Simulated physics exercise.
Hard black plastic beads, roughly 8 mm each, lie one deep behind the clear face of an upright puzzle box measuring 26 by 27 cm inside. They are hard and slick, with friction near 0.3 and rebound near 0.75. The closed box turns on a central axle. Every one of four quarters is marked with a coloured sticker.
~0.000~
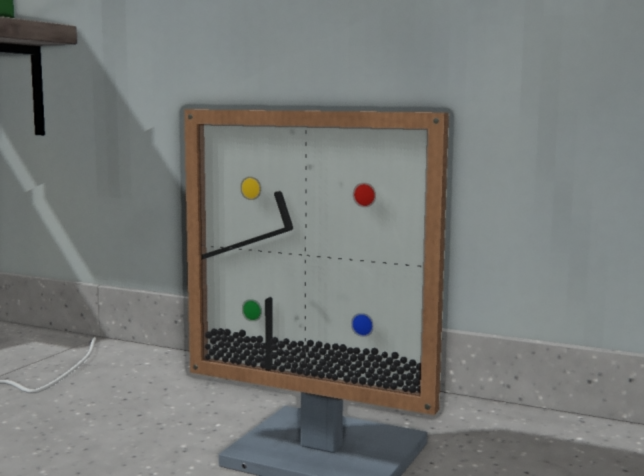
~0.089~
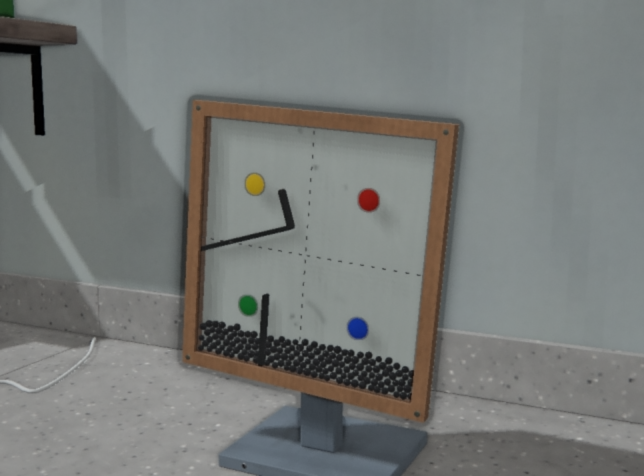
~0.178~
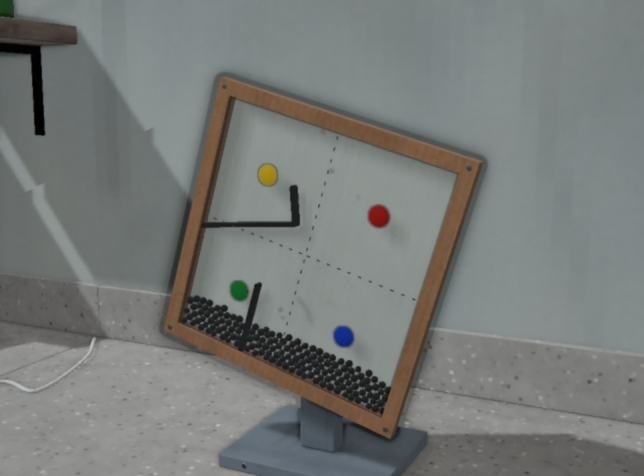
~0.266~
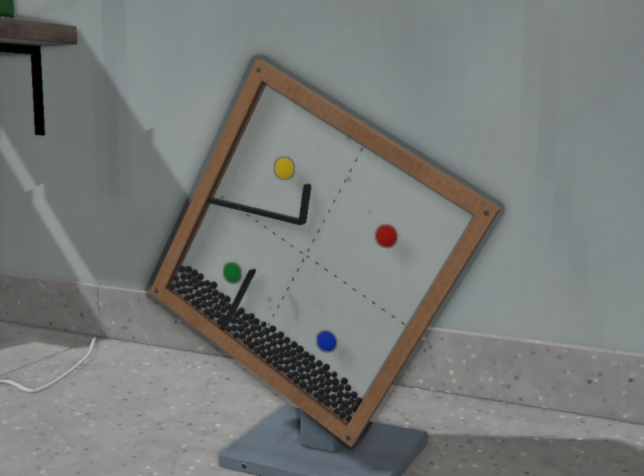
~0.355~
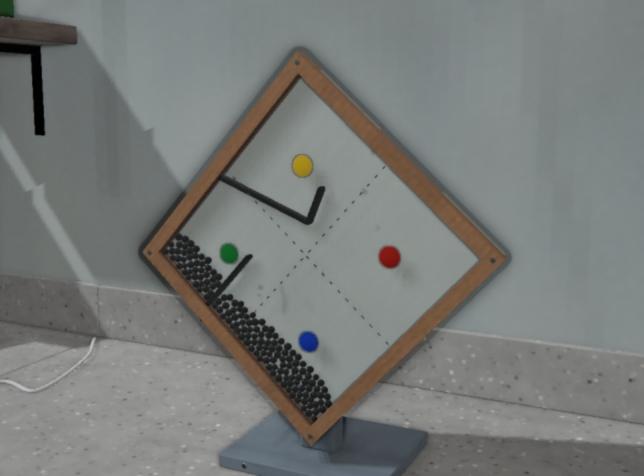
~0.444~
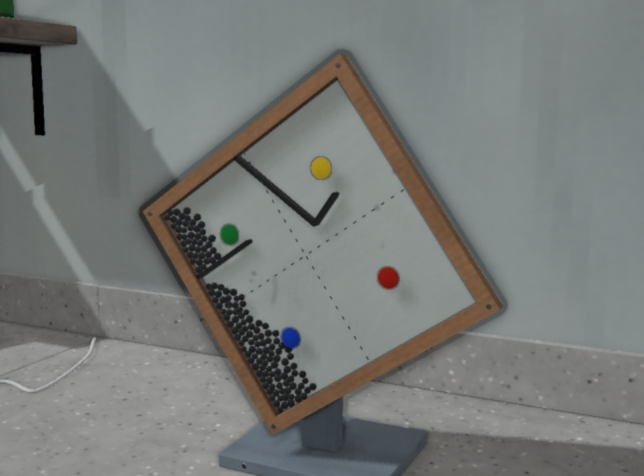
A wood-framed square box turning clockwise on a gray stand, its black beads shifting and heaping along the lower left side.
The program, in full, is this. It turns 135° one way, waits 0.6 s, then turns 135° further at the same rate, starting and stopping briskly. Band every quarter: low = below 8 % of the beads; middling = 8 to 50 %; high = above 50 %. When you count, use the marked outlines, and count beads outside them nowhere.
Red quarter = low; blue quarter = low; green quarter = low; yellow quarter = high.
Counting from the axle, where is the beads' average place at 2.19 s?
Left: About 10 cm; below: About 6 cm.
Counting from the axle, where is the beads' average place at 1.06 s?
3 cm left, 8 cm below.
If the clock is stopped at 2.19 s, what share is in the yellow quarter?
The share there is some 5 per cent.
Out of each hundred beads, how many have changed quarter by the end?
About 100 per cent.
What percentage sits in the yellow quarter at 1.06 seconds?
Roughly 5 per cent.
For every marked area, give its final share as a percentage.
Final shares - red quarter: 0 %, blue quarter: 0 %, green quarter: 0 %, yellow quarter: 100 %.
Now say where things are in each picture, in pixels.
Level; about 150 beads; beads' middle (311, 359); highest (375, 352); red (364, 195), blue (362, 325), green (252, 310), yellow (251, 188), in the first frame.
Turned 4° clockwise; beads' middle (304, 358); highest (216, 324), in the second frame.
Turned 16° clockwise; beads' middle (285, 353); highest (197, 299); wall ends (258, 285), (294, 188), in the third frame.
Turned 29° clockwise; beads' middle (266, 342); highest (188, 270), in the fourth frame.
Turned 42° clockwise; beads' middle (251, 329); highest (179, 237), in the fifth frame.
Turned 55° clockwise; beads' middle (241, 316); highest (187, 211); red (388, 278), blue (291, 338), green (230, 235), yellow (321, 168), in the sixth frame.
After 1.06 s, it stands 135° clockwise; the beads' middle is 3 cm left of and 8 cm below the centre; red 65 %, blue 20 %, green 10 %, yellow 5 %.
After 2.19 s, it has come round 203° clockwise; the beads' middle is 10 cm left of and 6 cm below the centre; red 90 %, yellow 5 %.
After 2.72 s, it has come round 270° clockwise; the beads' middle is 7 cm left of and 9 cm below the centre; yellow 100 %.
Settled by 3.3 s, it has come round 270° clockwise; red 0 %, blue 0 %, green 0 %, yellow 100 %.
